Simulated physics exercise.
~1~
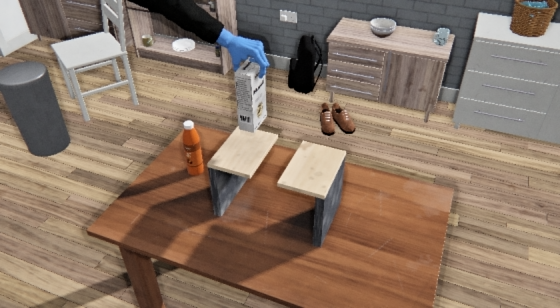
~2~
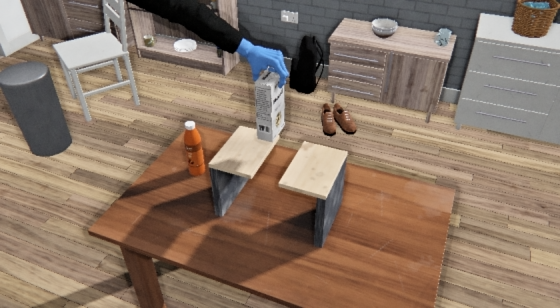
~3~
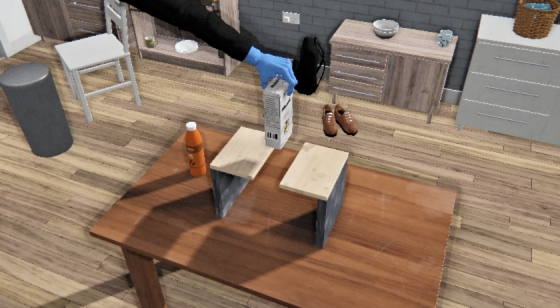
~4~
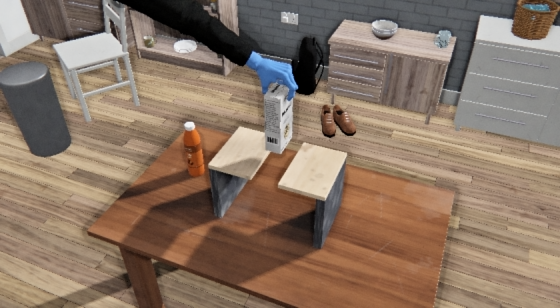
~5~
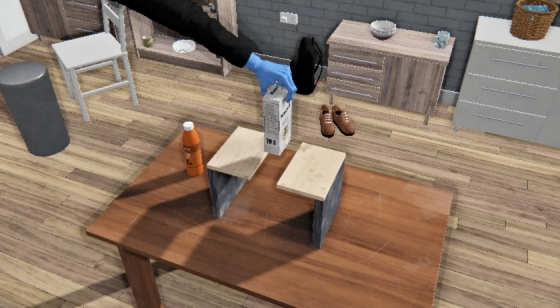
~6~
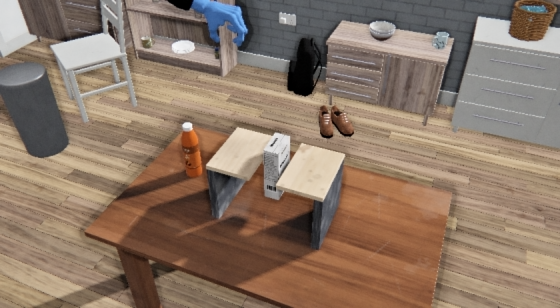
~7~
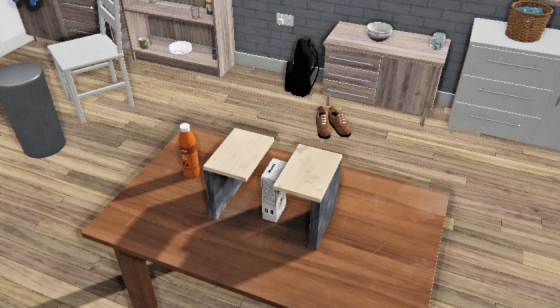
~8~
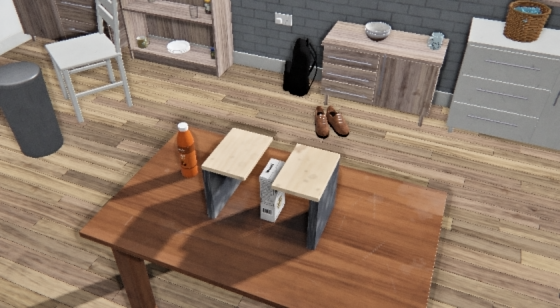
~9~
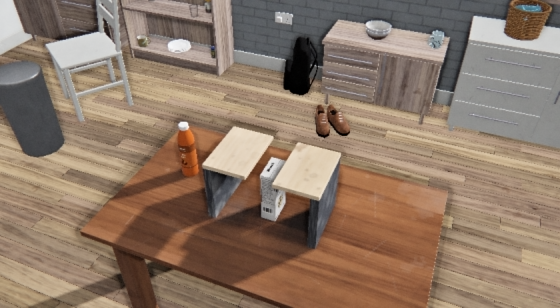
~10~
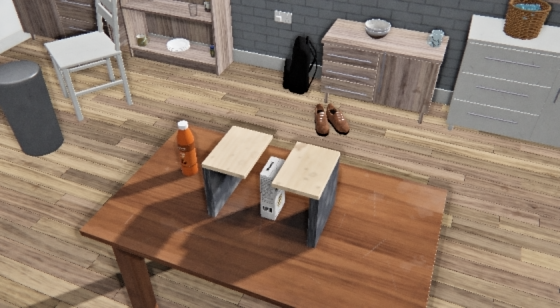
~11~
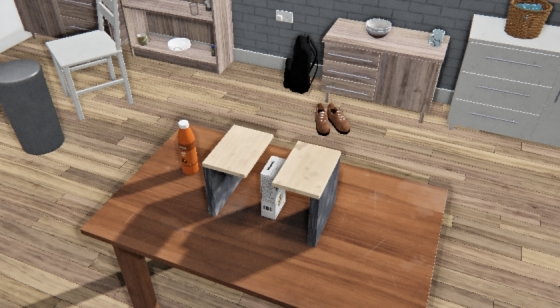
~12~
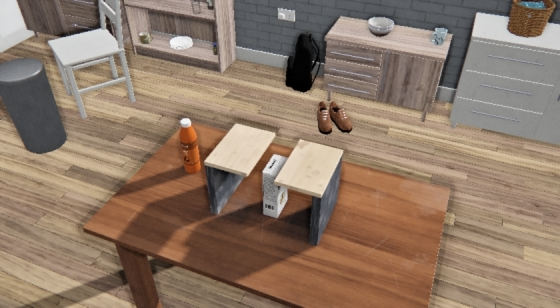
A gloved hand releases a white packet, which drops between two supports onto the table.
